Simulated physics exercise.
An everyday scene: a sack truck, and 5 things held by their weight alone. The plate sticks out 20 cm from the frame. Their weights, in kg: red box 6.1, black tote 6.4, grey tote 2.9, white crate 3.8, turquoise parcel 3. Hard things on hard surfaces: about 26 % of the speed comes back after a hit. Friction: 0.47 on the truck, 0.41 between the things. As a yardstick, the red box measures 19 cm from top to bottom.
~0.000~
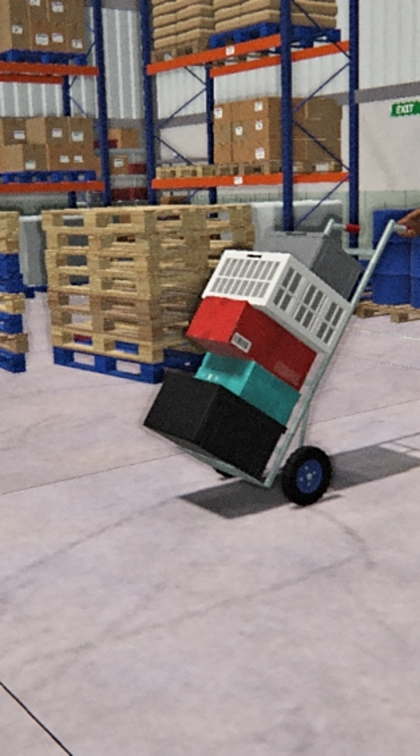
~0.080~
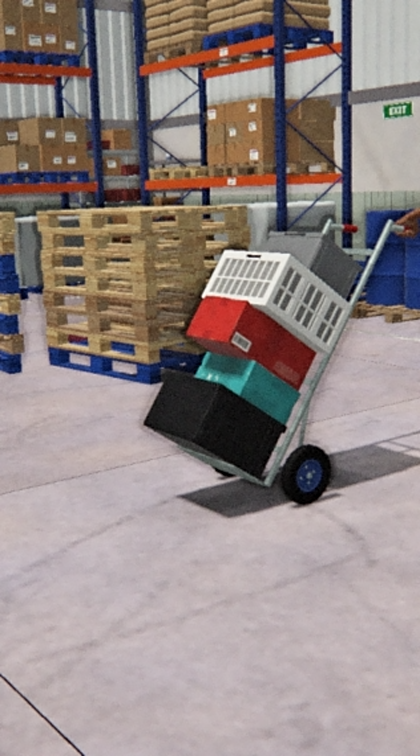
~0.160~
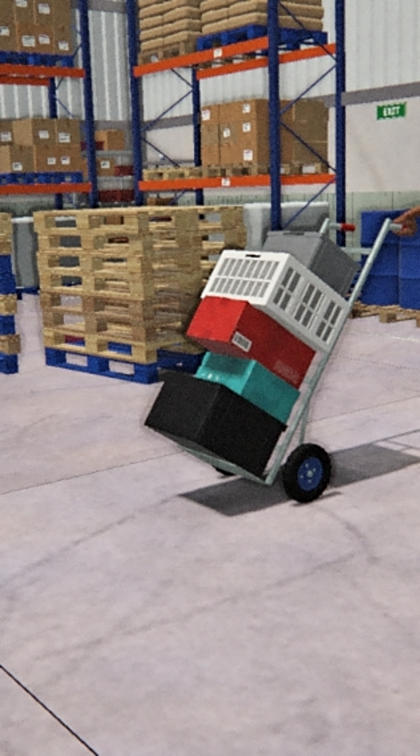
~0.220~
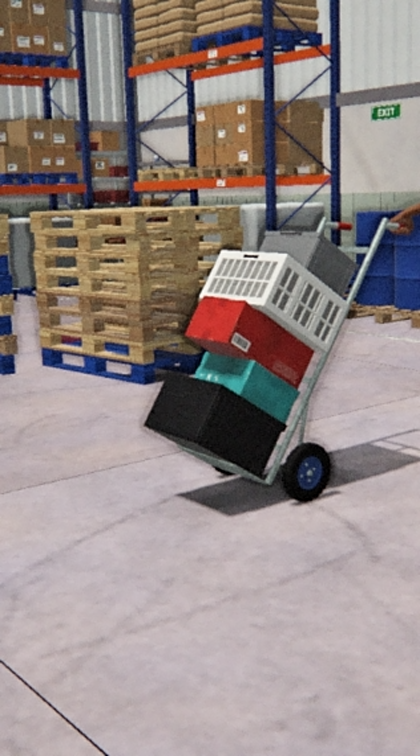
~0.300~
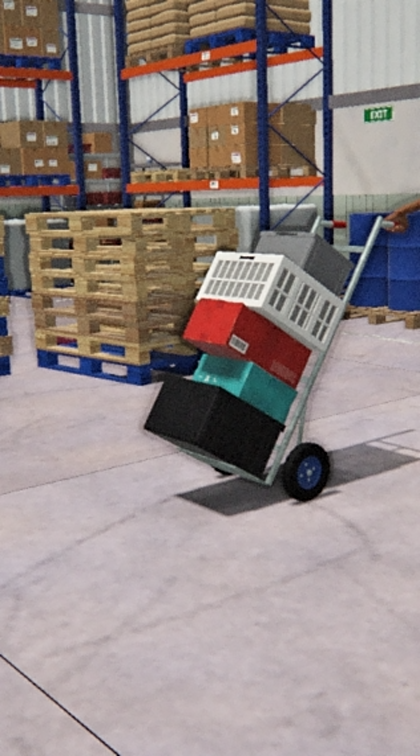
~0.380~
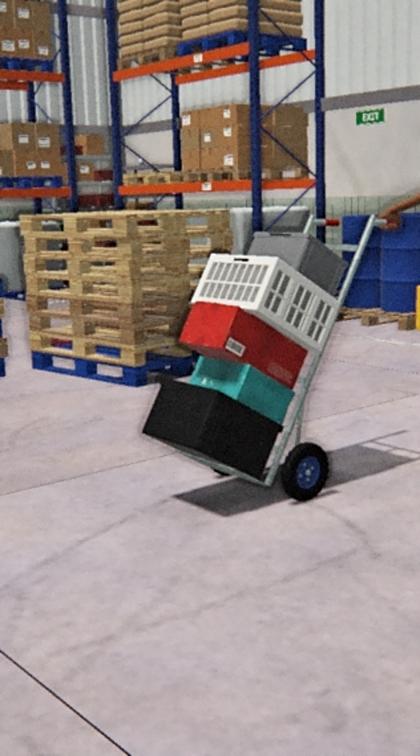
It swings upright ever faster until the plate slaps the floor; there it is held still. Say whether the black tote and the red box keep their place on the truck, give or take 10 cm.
The black tote stays put and the red box leaves its spot.
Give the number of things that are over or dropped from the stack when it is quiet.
That comes to 4.
Around 1.38 s, truck upright; red box tipped 18° against what carries it near (178, 388); black tote tipped 3° against what carries it near (201, 474); grey tote tipped 18° against what carries it.
Around 1.88 s, truck upright; red box, grey tote and white crate now dropped from the stack; black tote tipped 3° against what carries it near (201, 474); turquoise parcel tipped 63° against what carries it.
Around 2.28 s, truck upright; black tote tipped 3° against what carries it near (201, 474); turquoise parcel upside down.
Finally (3.1 s), dropped from the stack, red box, grey tote, white crate and turquoise parcel; black tote still in place (within 10 cm). Final places as that camera would see them, black tote near (203, 473), red box near (71, 486).
